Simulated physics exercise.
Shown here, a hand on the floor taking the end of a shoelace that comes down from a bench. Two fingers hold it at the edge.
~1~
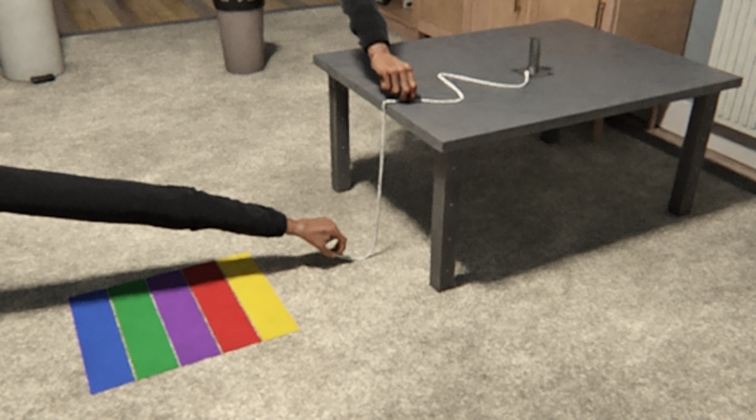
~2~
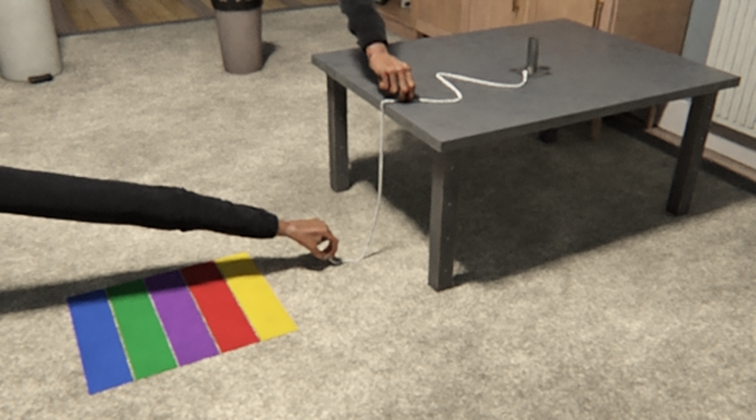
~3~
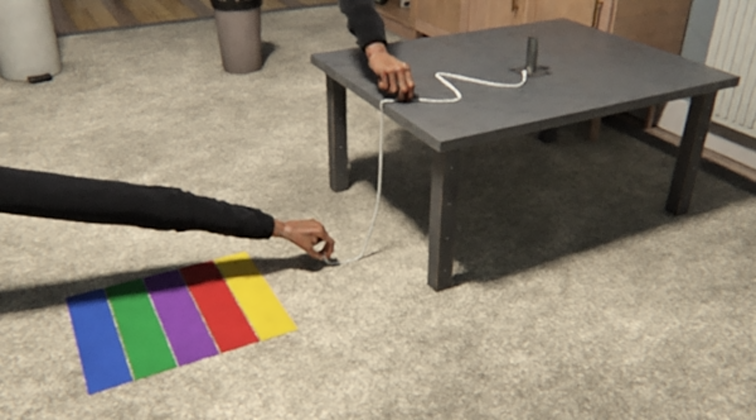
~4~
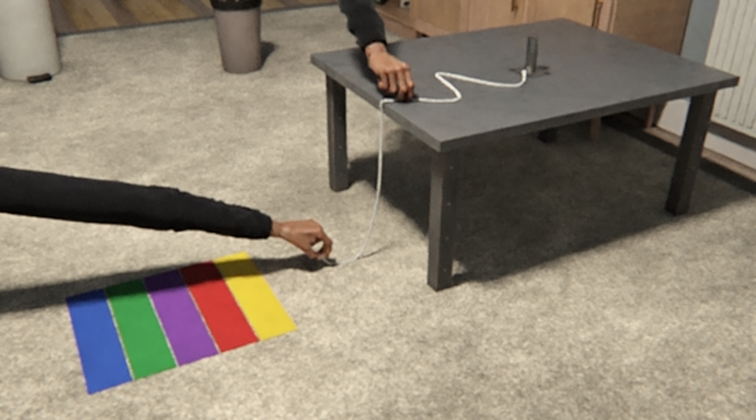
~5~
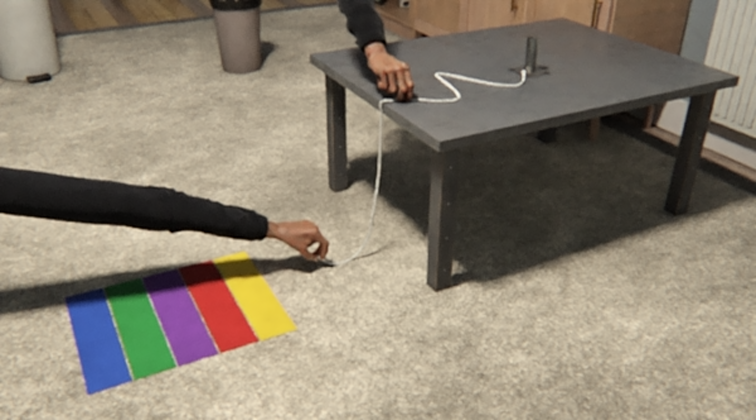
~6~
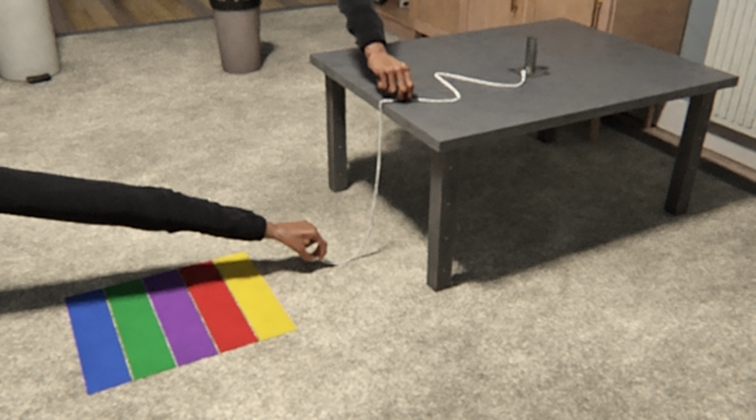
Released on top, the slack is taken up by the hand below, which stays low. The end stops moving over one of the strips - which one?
The blue strip.
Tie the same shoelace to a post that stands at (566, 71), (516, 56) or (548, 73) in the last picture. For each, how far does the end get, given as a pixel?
One per try, in order: (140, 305), (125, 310), (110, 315).
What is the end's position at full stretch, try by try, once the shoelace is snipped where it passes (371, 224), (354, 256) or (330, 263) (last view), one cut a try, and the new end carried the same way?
Cut 1: About (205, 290). Cut 2: About (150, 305). Cut 3: About (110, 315).
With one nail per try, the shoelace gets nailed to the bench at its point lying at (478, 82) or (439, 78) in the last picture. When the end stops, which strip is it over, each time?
It ends on green the first time and on purple the second time.
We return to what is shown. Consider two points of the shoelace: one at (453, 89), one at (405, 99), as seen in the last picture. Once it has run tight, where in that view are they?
Roughly at (372, 107), and the other roughly at (304, 159).
Early on, end near (150, 304); over green.
Midway, end near (112, 314); over blue.
At the end of the slack, end near (89, 320); over blue. It gets as far as the blue strip.
